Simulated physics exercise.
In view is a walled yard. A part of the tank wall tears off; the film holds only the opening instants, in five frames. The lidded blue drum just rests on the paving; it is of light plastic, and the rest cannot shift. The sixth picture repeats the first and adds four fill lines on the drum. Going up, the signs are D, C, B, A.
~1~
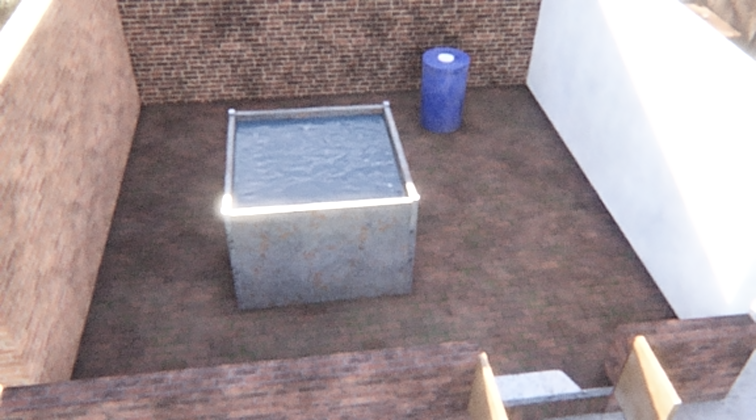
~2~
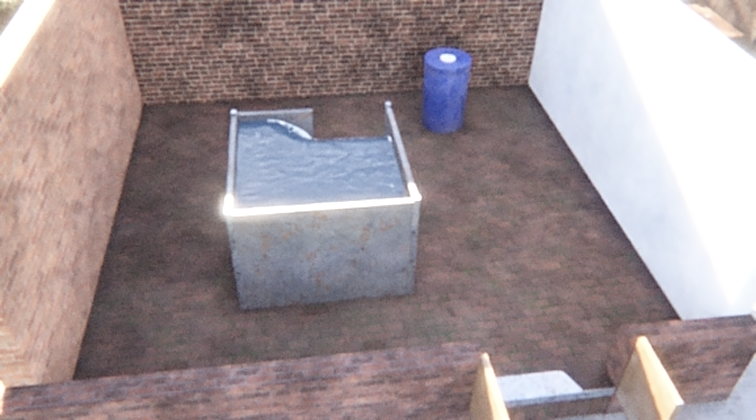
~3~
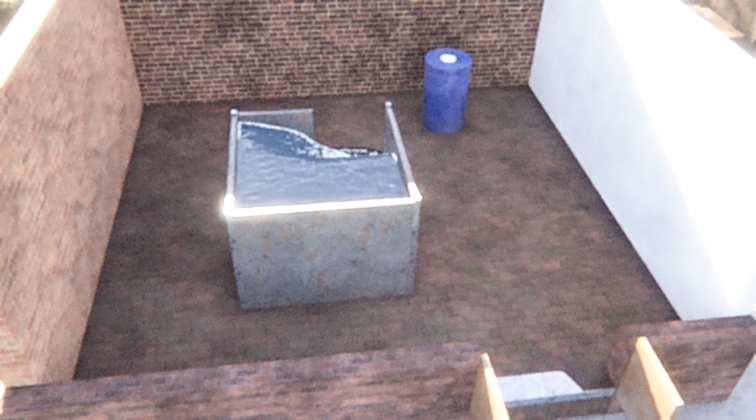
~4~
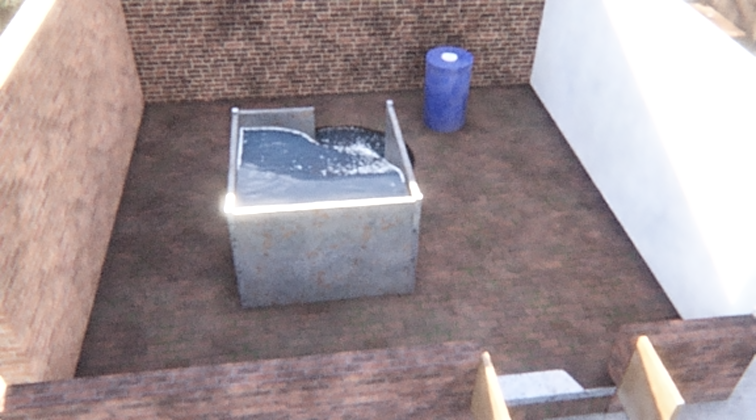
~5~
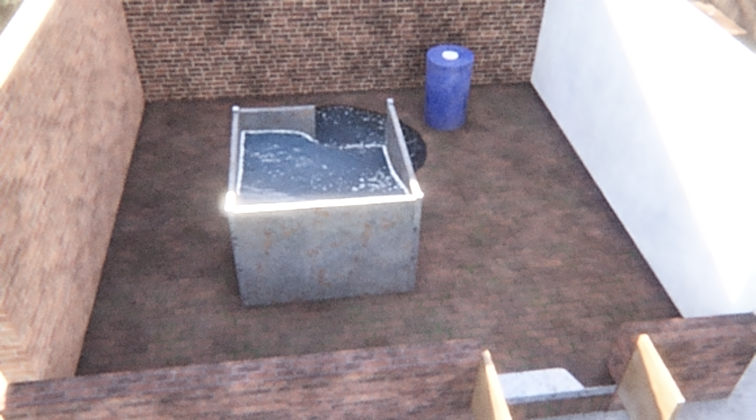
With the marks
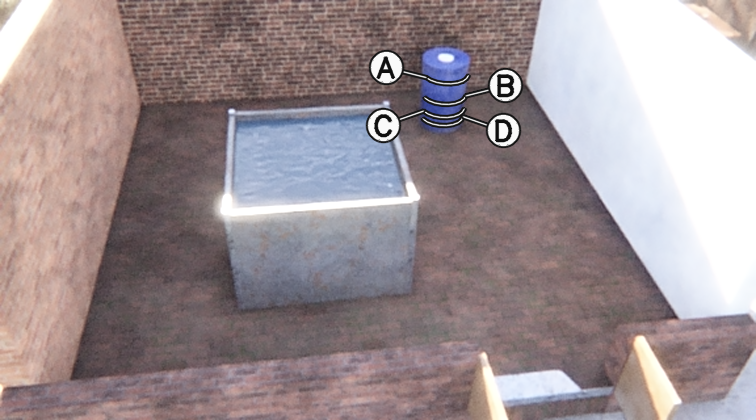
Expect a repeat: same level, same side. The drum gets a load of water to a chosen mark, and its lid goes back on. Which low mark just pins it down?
The limit is B.
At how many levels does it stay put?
Two.
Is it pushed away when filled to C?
Yes, it does.
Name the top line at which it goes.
Line C.
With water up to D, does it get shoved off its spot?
Yes, it does.
On the marked copy, A at (450, 83); B at (448, 104); C at (447, 117); D at (446, 125); from the bottom up D, C, B, A.
With A, it does not move.
With B, it does not move.
With C, it is pushed about twice its own width away.
With D, it is pushed about 5 times its own width away.
